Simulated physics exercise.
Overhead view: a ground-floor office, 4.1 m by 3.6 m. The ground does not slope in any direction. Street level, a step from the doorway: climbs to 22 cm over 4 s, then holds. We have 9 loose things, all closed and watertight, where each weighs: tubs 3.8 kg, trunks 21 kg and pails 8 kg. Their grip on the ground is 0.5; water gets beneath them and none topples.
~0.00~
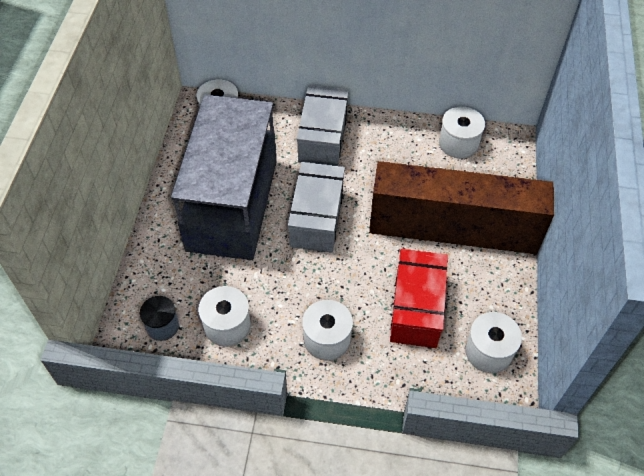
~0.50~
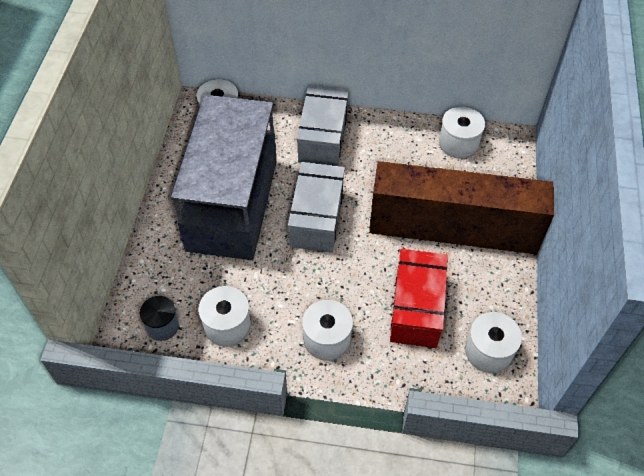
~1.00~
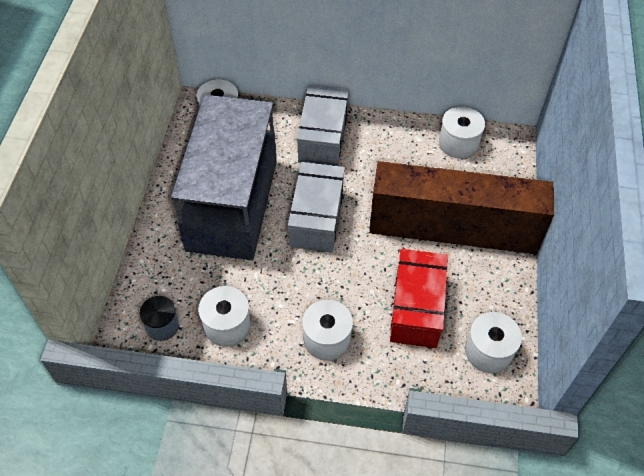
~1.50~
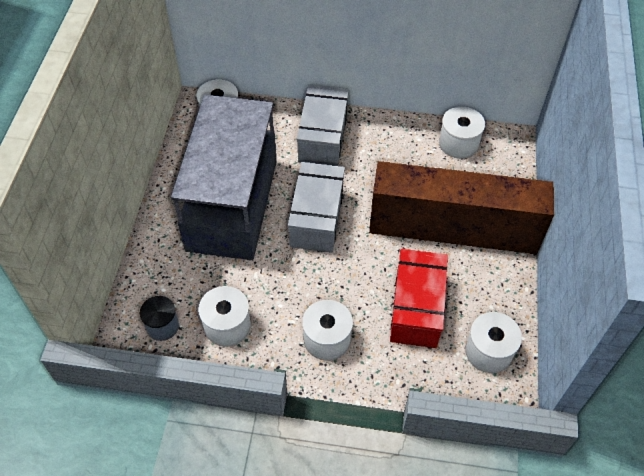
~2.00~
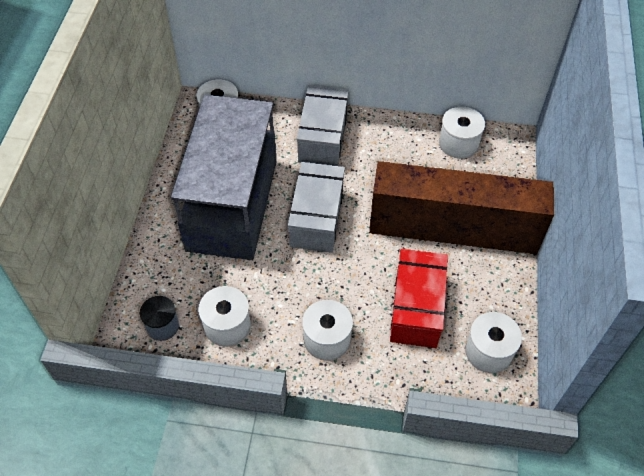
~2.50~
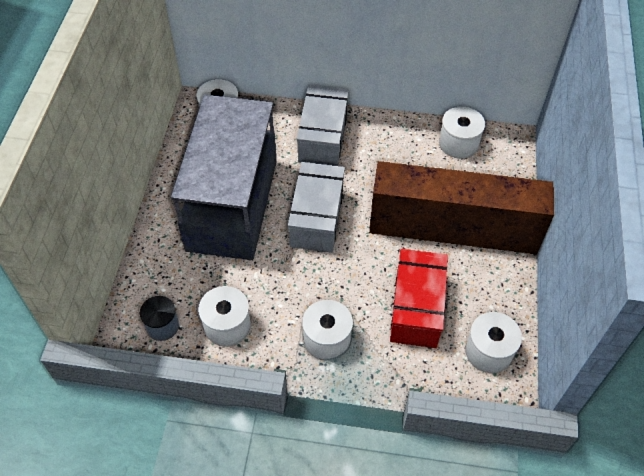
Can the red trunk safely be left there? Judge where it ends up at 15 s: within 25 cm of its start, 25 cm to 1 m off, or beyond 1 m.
It lands 25 cm to 1 m off.
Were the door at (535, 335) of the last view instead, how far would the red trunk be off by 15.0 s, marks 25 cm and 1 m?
Red trunk: Long trip.
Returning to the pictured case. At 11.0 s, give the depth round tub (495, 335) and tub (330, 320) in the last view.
About 10 and 12 cm.
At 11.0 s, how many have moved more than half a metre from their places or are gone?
5.
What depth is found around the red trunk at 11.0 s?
11 cm, roughly.
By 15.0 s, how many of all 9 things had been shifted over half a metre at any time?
That makes 8.
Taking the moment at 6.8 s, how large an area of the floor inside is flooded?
I'd put it close to 11.0 m2.
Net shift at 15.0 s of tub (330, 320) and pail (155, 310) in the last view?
First 200 cm, then 80 cm.
After 3.5 s the red trunk is near (421, 288), 0.0 m from its start, aground; 0 afloat.
After 6.8 s the red trunk is near (501, 280), 0.7 m from its start, afloat; 4 afloat.
After 11.0 s the red trunk is near (435, 254), 0.4 m from its start, afloat; 8 afloat.
After 15.0 s the red trunk is near (465, 347), 0.7 m from its start, afloat; 8 afloat.
